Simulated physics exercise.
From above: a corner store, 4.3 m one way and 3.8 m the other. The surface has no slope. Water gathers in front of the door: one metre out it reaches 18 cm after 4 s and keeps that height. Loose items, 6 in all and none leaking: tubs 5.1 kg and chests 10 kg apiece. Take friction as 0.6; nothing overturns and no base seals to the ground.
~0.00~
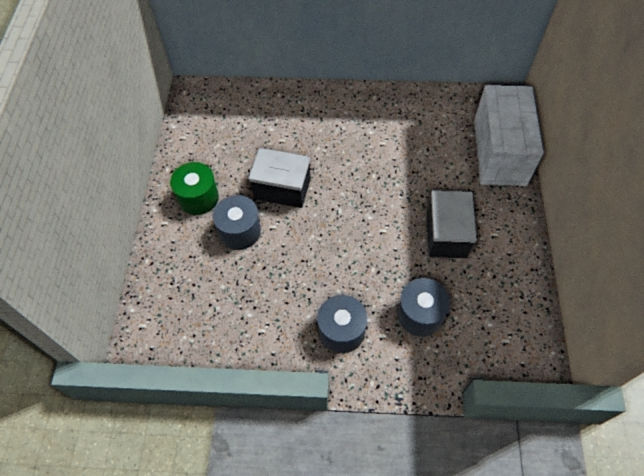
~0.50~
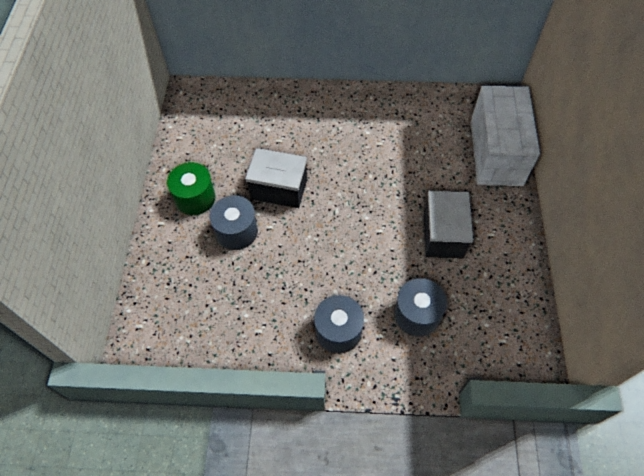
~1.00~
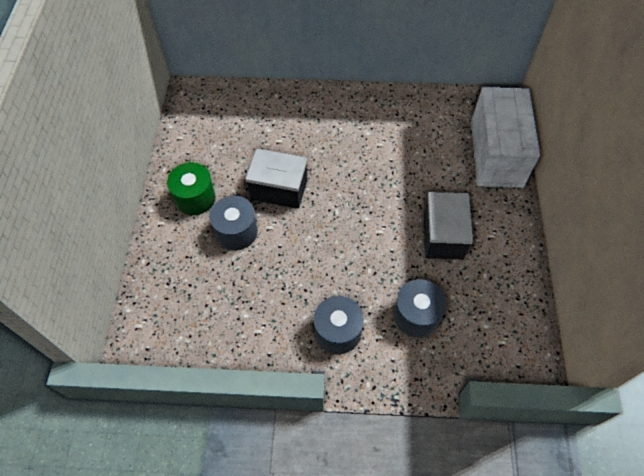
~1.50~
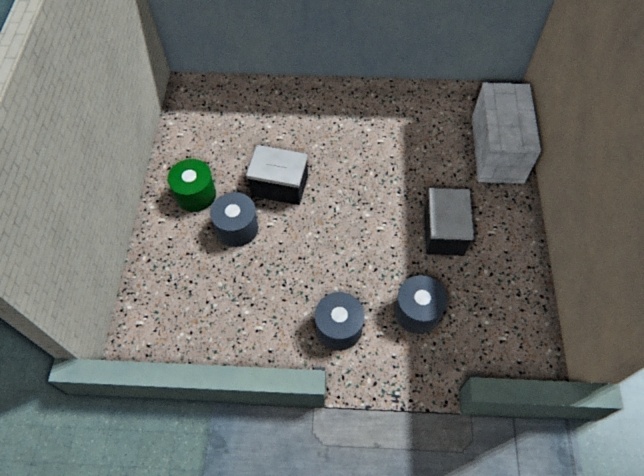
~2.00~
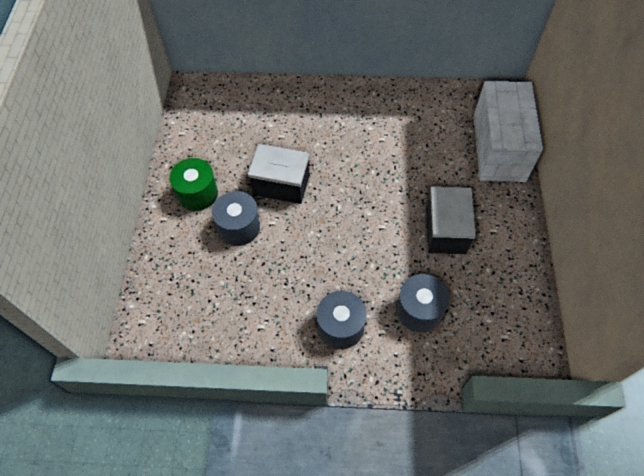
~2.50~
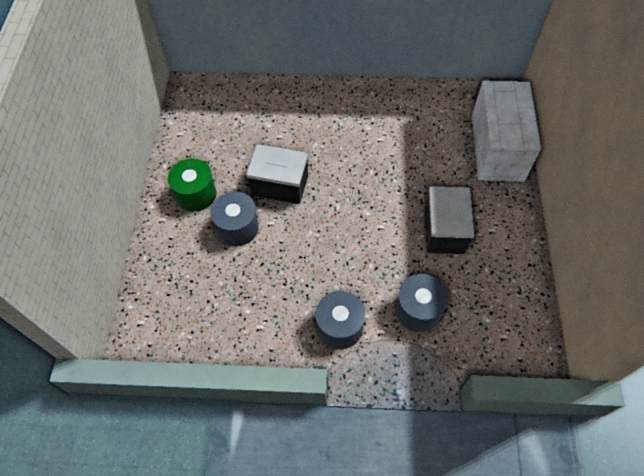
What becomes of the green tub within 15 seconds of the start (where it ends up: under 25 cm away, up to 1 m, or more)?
Green tub ends far away.
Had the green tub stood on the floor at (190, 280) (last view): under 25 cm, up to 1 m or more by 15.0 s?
It ends far away.
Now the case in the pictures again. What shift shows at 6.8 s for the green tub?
About 0 cm.
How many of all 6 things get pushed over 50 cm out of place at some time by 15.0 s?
That makes 6.
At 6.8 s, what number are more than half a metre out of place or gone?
I count 3.
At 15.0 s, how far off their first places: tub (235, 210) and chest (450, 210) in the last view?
In turn: 140 cm, 250 cm.
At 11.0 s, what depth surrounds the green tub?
Roughly 5 cm.
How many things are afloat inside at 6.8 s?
I count 1.
After 3.5 s the green tub is near (189, 176), 0.0 m from its start, aground; 0 afloat.
After 6.8 s the green tub is near (189, 176), 0.0 m from its start, aground; 1 afloat.
After 11.0 s the green tub is near (188, 186), 0.1 m from its start, afloat; 6 afloat.
After 15.0 s the green tub is near (221, 342), 1.9 m from its start, afloat; 6 afloat.
